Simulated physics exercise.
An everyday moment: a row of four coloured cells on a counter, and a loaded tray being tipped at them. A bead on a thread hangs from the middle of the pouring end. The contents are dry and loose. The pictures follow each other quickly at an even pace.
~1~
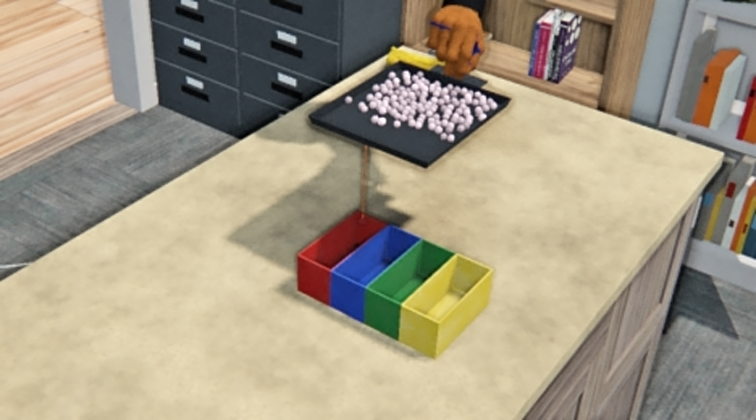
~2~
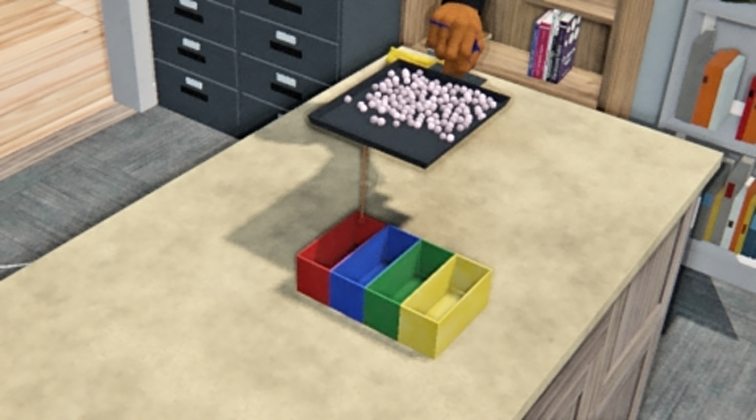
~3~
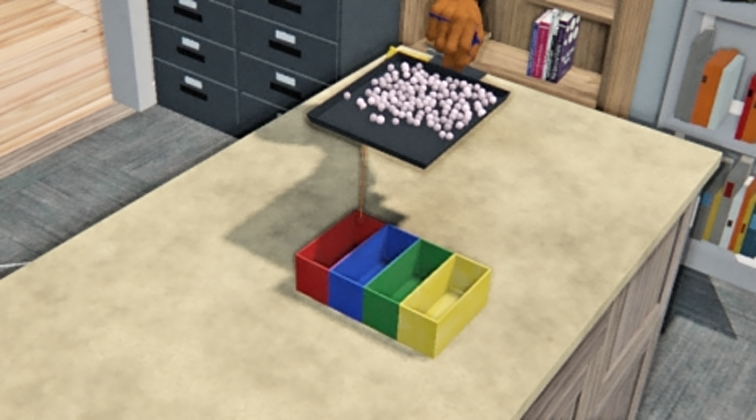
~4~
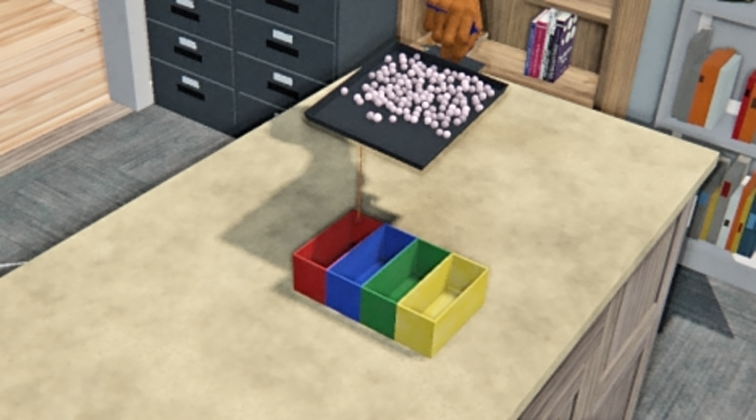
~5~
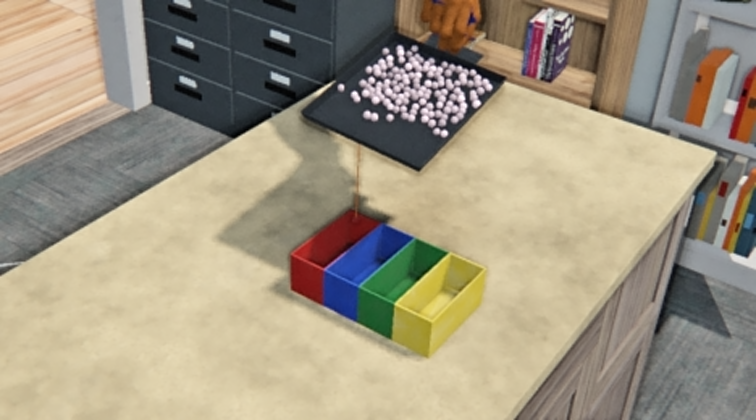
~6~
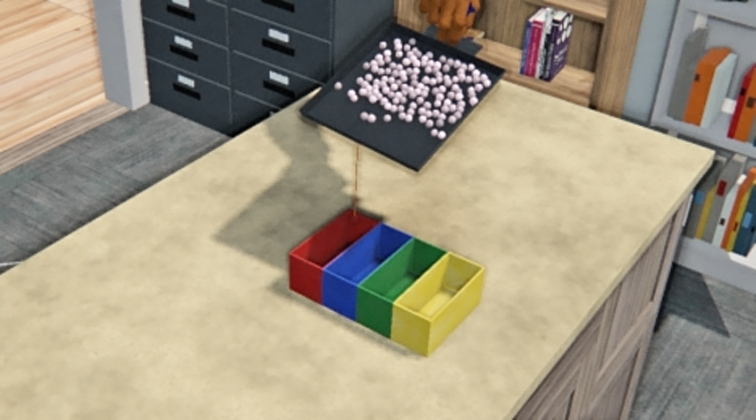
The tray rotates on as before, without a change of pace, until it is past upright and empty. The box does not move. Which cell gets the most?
Fullest: The green cell.
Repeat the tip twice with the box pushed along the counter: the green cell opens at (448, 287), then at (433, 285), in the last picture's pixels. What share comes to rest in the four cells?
Near 90 % and 90 %.
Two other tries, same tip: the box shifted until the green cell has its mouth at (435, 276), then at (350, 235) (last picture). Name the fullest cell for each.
At the first place the cell in blue, at the second the cell in yellow.
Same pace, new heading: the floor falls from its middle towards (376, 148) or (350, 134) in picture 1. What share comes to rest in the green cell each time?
Roughly 20 per cent, and 0 per cent.
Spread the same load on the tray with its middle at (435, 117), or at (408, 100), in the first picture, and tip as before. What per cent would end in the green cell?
Near 60 % and 50 %.
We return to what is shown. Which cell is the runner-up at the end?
It is the cell in blue.
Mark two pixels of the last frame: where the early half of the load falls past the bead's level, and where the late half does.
Around (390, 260) and then (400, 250).
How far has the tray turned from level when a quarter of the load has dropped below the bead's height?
Near 55 degrees.
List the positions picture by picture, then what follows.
Corners of the pouring end (313, 115) and (427, 160), level; middle of the load (423, 102), sugar pearls; bead on its thread (363, 221); red cell (314, 277); blue cell (348, 294); green cell (383, 311); yellow cell (419, 329), in the first frame.
Corners of the pouring end (312, 115) and (426, 160), level; middle of the load (422, 101), in the second frame.
Corners of the pouring end (311, 113) and (425, 161), tipped barely, lowest at the right corner; middle of the load (422, 97), in the third frame.
Corners of the pouring end (308, 112) and (422, 162), tipped a little, lowest at the right corner; middle of the load (419, 91), in the fourth frame.
Corners of the pouring end (305, 111) and (419, 164), tipped a little, lowest at the right corner; middle of the load (417, 87), in the fifth frame.
Corners of the pouring end (303, 109) and (418, 165), tipped clearly, lowest at the right corner; middle of the load (414, 84), every one on the move; red cell (306, 276); blue cell (340, 292); green cell (375, 309); yellow cell (411, 327), in the sixth frame.
Just after the last frame, tray tipped steeply; roughly half on the tray; roughly a quarter in the green cell; about a tenth in the blue cell; just a few in the red cell; just a few in the yellow cell; roughly a quarter falling or outside the box.
A moment on, tray tipped past a quarter turn; roughly half in the green cell; roughly a third in the blue cell; about a tenth in the red cell; just a few in the yellow cell; about a tenth falling or outside the box.
Further on, tray tipped past a quarter turn; roughly half in the green cell; roughly a third in the blue cell; about a tenth in the red cell; just a few in the yellow cell; about a tenth falling or outside the box.
When it is over, tray tipped past a quarter turn; roughly half in the green cell; roughly a third in the blue cell; about a tenth in the red cell; just a few in the yellow cell; about a tenth outside the box.
